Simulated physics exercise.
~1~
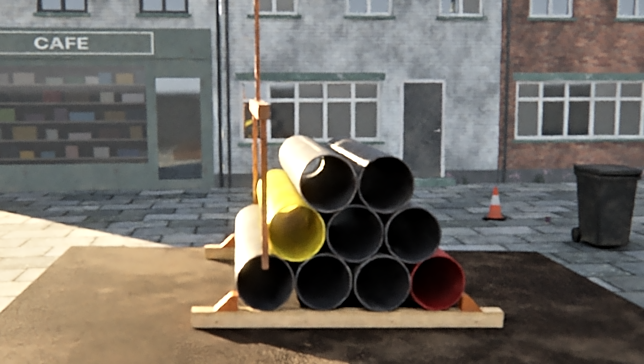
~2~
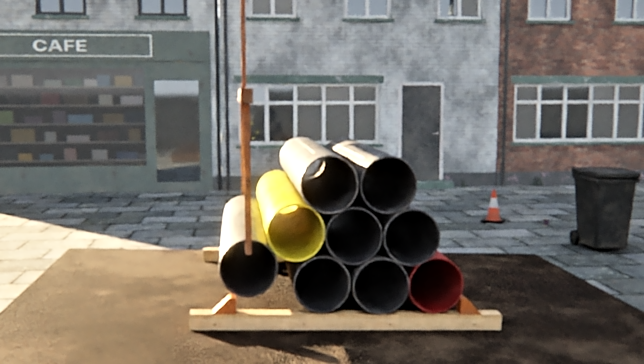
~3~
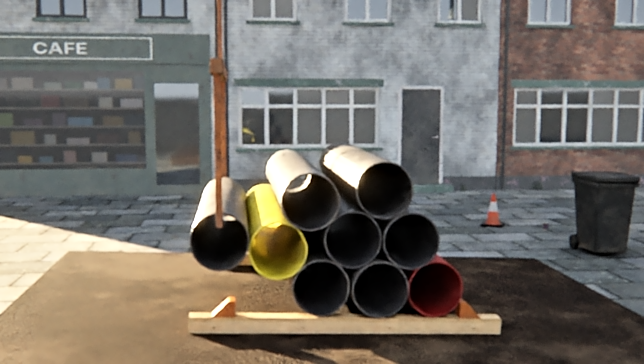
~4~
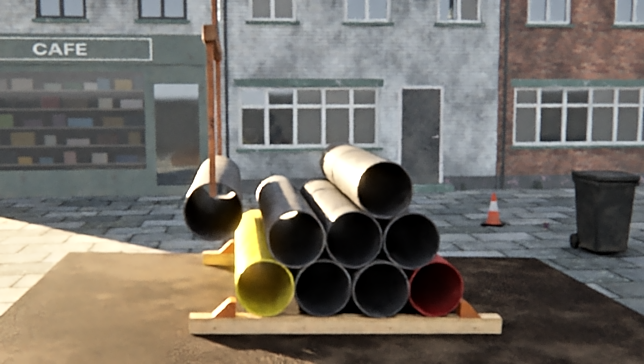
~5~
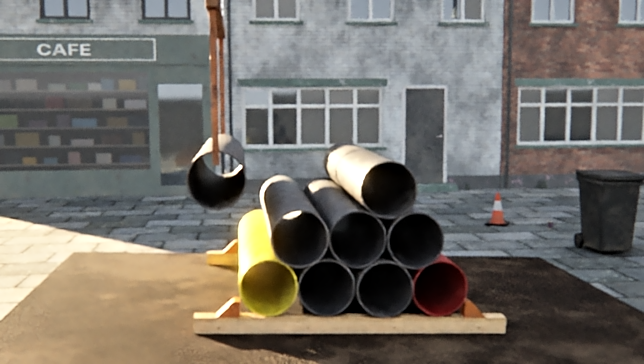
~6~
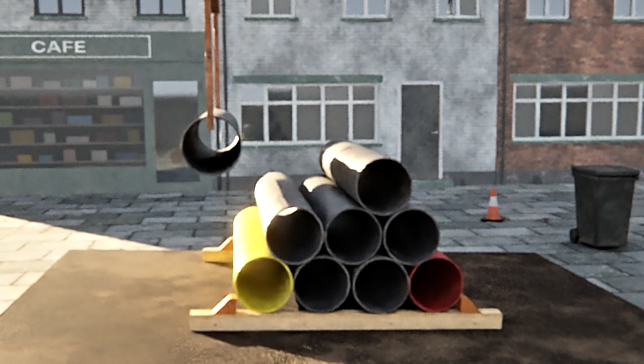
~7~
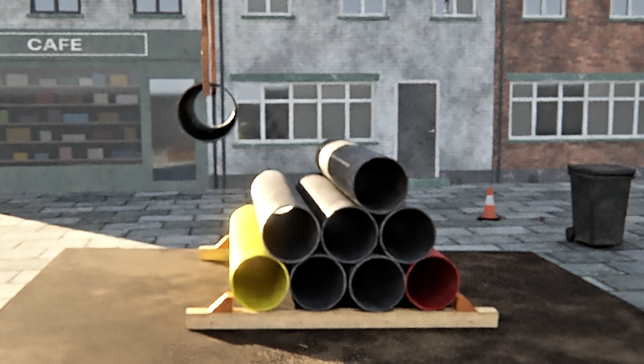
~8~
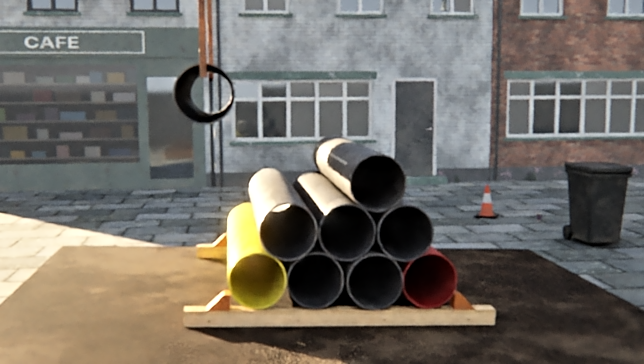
On a paved street outside a cafe, a hooked strap drew the bottom left pipe out of a stack and lifted it high, while the yellow pipe rolled down into its place, two dark ones shifted left, and the red one stayed put.
